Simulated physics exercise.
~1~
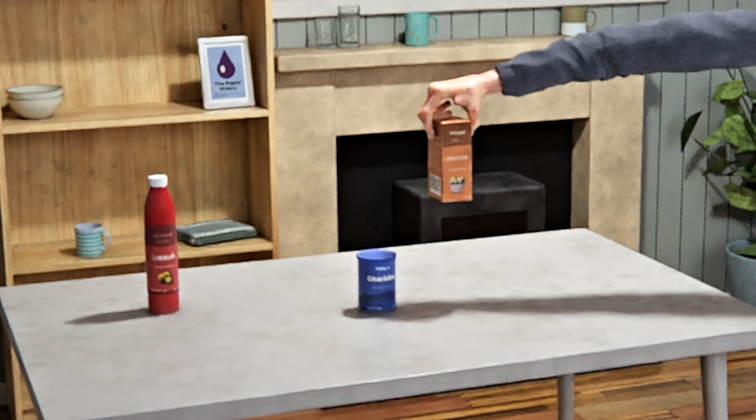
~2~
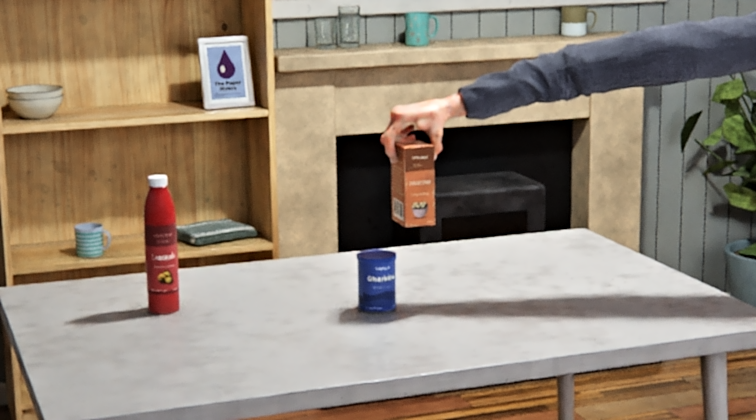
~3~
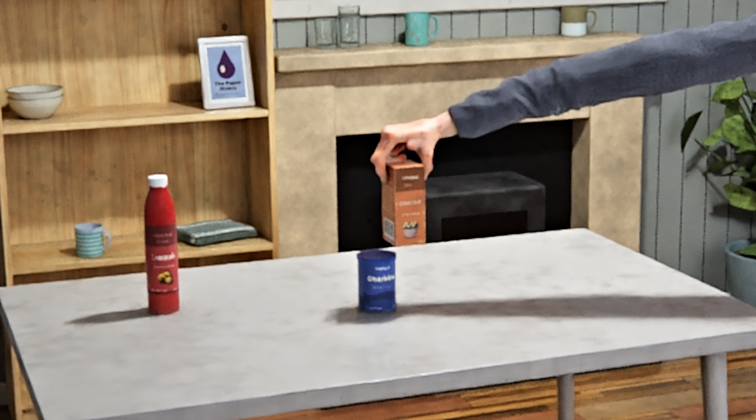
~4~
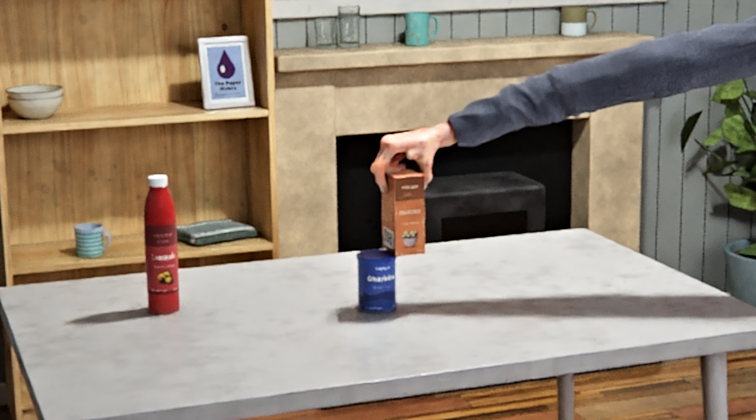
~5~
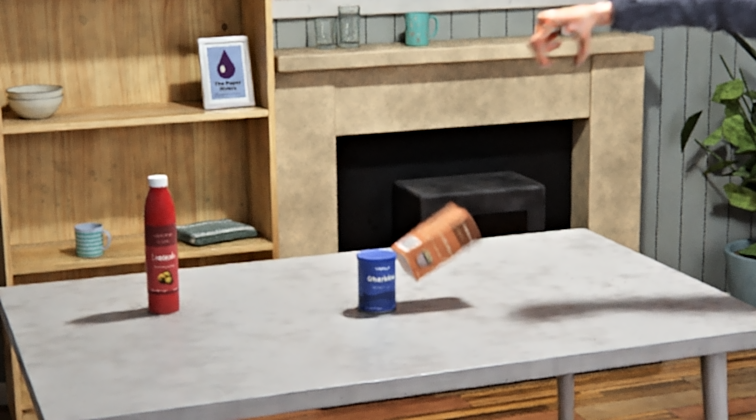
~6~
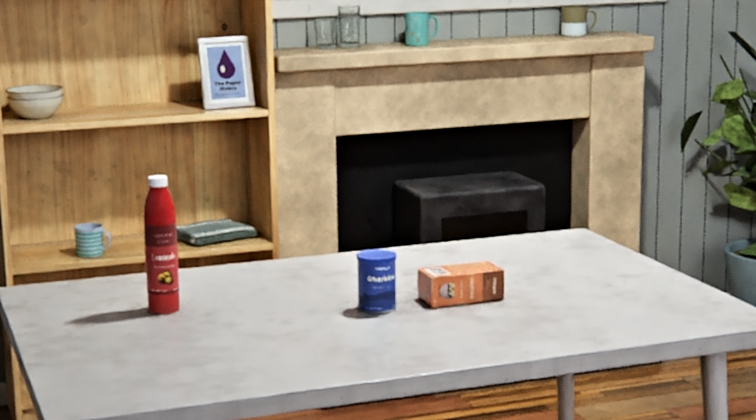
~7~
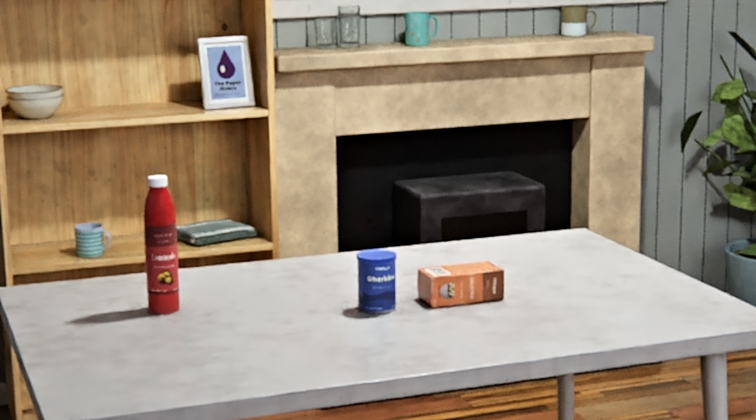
The clip shows a hand lowering an orange carton toward a blue tin on a table, with a red bottle standing to the left. Once released, the carton tips off to the right and ends lying on its side beside the tin, while the tin and bottle stay upright.
